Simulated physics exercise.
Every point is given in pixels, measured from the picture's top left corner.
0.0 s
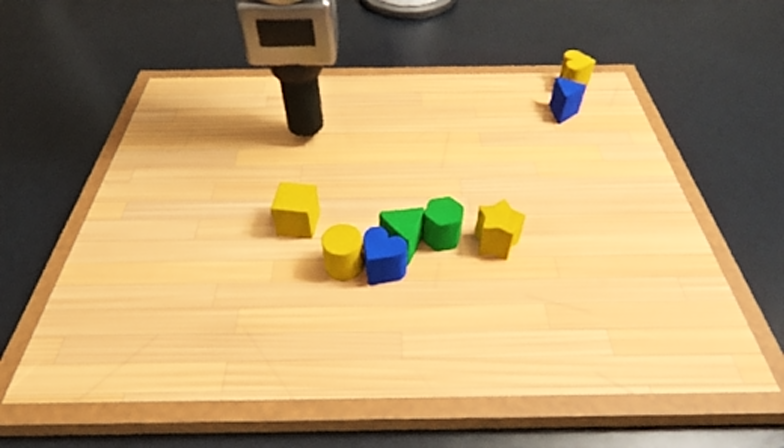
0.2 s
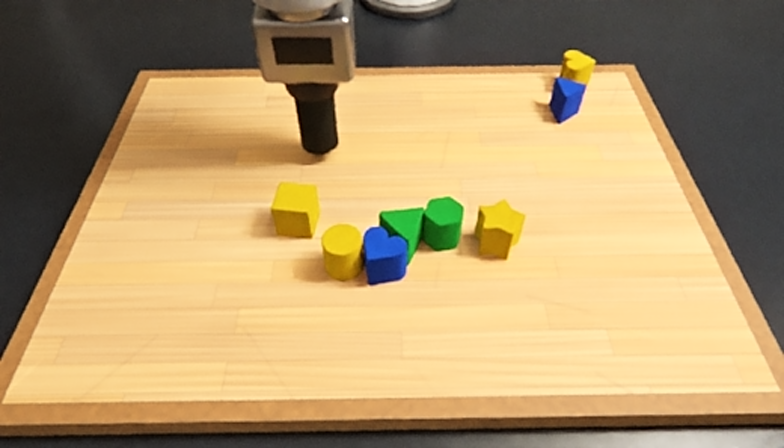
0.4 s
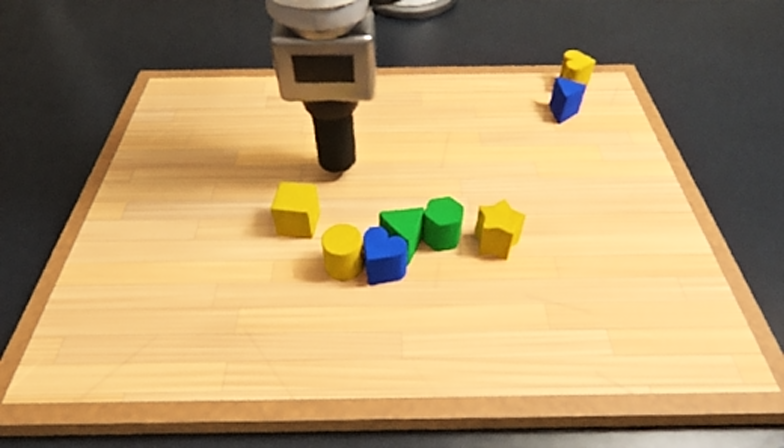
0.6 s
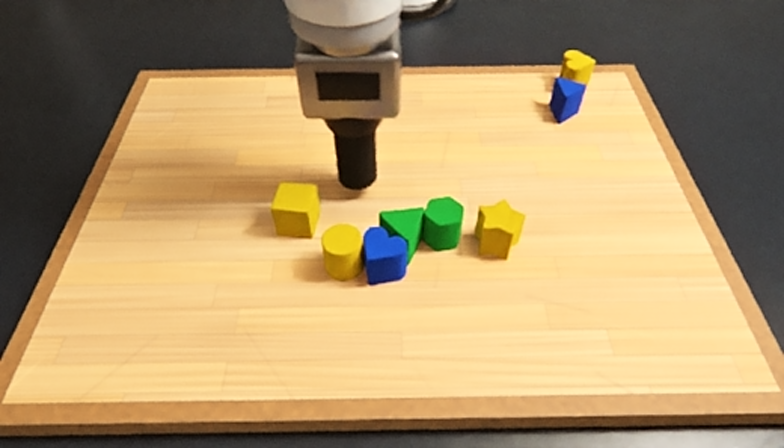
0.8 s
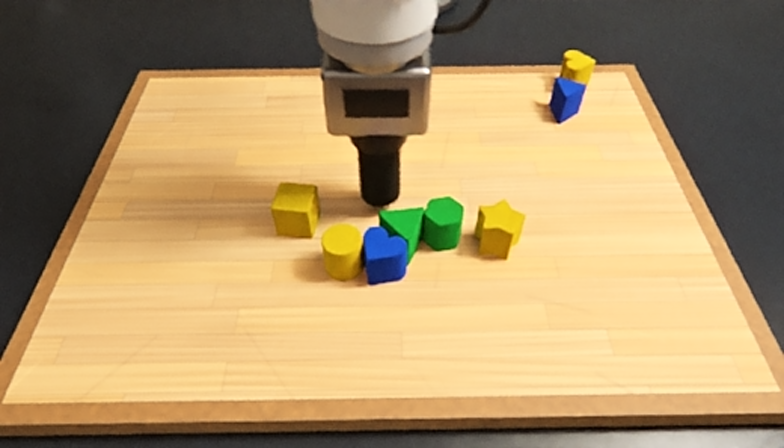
A robotic arm with a dark post moved steadily toward the viewer and to the right across a wooden board, nearing a cluster of yellow, blue and green blocks, which all stayed still.
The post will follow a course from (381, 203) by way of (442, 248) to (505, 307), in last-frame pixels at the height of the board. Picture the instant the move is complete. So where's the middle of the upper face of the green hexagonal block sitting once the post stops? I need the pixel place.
I'd place it at (535, 250), taking the centre of its top.
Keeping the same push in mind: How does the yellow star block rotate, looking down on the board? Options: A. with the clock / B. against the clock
(B)
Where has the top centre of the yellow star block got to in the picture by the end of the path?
At (531, 215).
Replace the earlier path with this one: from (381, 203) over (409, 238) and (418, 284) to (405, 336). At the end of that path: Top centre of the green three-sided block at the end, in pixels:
At (419, 349).
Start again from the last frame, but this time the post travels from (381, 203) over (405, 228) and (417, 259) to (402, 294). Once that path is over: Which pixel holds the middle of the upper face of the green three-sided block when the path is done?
When the path ends, it will be at (408, 302).
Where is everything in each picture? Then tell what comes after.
The first picture shows lower end of the post (306, 125), tops of blocks, yellow square block (294, 196), blue heart-shaped block (382, 243), green three-sided block (403, 219), green hexagonal block (444, 210), yellow star block (501, 216).
The second picture shows post (320, 143), blocks as before.
The third picture shows post (337, 160), blocks as before.
The fourth picture shows post (358, 176), blocks as before.
The fifth picture shows post (380, 193), yellow square block (294, 196), blue heart-shaped block (382, 243), green three-sided block (403, 219), green hexagonal block (444, 210), yellow star block (501, 216).
What follows on the original path. One third of the way, post (422, 222); blue heart-shaped block (381, 246), turned 15° clockwise; green three-sided block (414, 233), turned 25° clockwise; green hexagonal block (464, 219), turned 20° anticlockwise.
Two thirds of the way, post (465, 256); blue heart-shaped block (380, 246), turned 20° clockwise; green three-sided block (423, 247), turned 55° clockwise; green hexagonal block (511, 241), turned 70° anticlockwise; yellow star block (528, 216), turned 50° anticlockwise.
At the end, post (508, 297); yellow square block not moved; blue heart-shaped block (380, 246), turned 20° clockwise; green three-sided block (423, 247), turned 55° clockwise; green hexagonal block (535, 250), turned 120° anticlockwise; yellow star block (531, 215), turned 60° anticlockwise.
